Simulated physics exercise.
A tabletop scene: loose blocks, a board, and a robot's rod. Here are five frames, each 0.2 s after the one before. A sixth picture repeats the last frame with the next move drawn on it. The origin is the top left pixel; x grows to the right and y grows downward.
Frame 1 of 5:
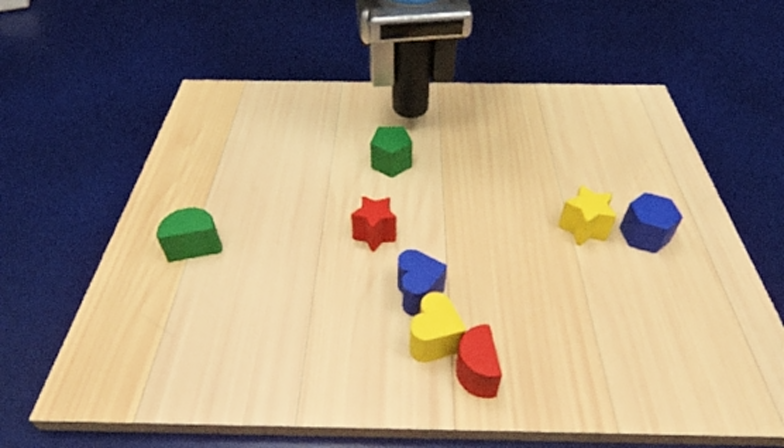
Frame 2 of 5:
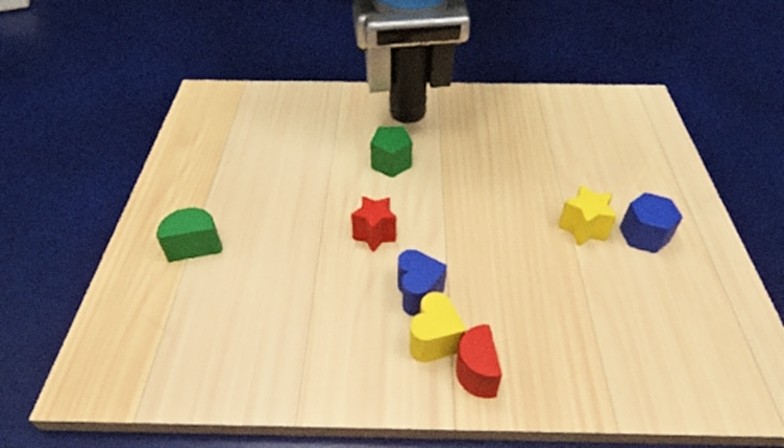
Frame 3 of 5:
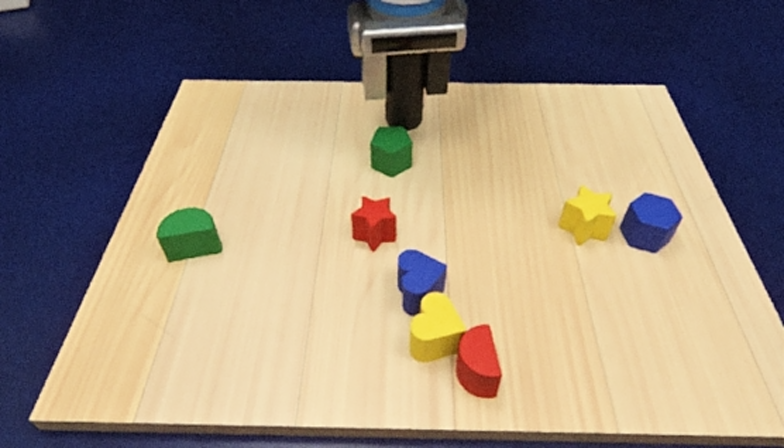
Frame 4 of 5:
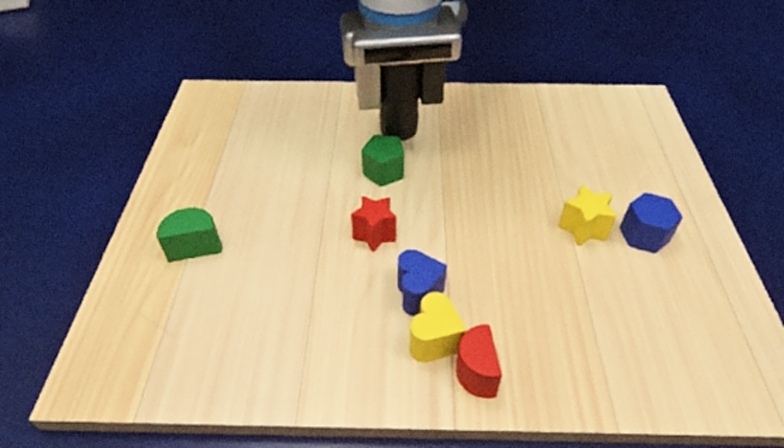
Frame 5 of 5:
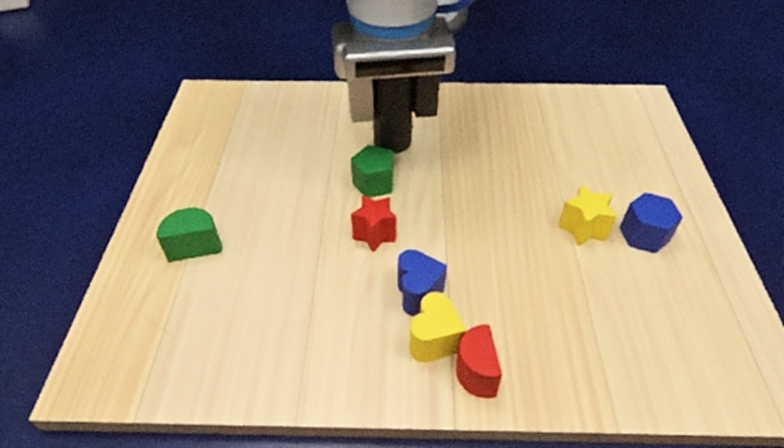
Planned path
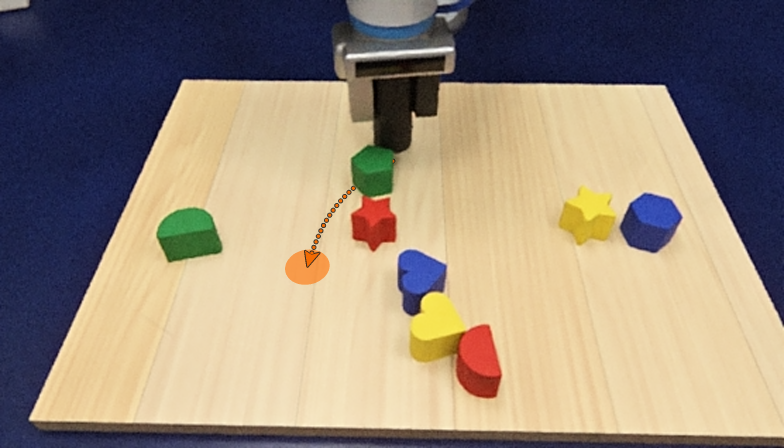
The clip opens on a wooden board holding scattered colored blocks, with a robot's dark rod just behind a green pentagon block. The rod moves forward and slightly left, meets the green block and pushes it a short way toward the red star, while the other blocks stay still.
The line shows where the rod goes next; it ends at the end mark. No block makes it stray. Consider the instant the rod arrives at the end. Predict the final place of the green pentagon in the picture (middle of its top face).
Located at (269, 270).
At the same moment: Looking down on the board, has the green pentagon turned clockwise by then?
Yes
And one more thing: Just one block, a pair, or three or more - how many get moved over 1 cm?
That makes 1 block.
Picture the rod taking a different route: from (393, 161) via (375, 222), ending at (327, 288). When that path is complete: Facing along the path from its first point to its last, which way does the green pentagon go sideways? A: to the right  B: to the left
My pick is A.
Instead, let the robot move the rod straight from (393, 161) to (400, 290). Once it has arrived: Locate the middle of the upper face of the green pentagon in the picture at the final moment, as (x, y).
The middle of its upper face should be somewhere near (353, 187).
The drawn path runs from (393, 161) over (355, 187) and (325, 222) to (307, 267).
On the path given first. One third of the way, rod at (352, 169); green pentagon at (336, 190), turned 15° anticlockwise.
Two thirds of the way, rod at (322, 205); green pentagon at (301, 228).
At the end, rod at (304, 249); green pentagon at (269, 270), turned 25° clockwise; red star not moved.
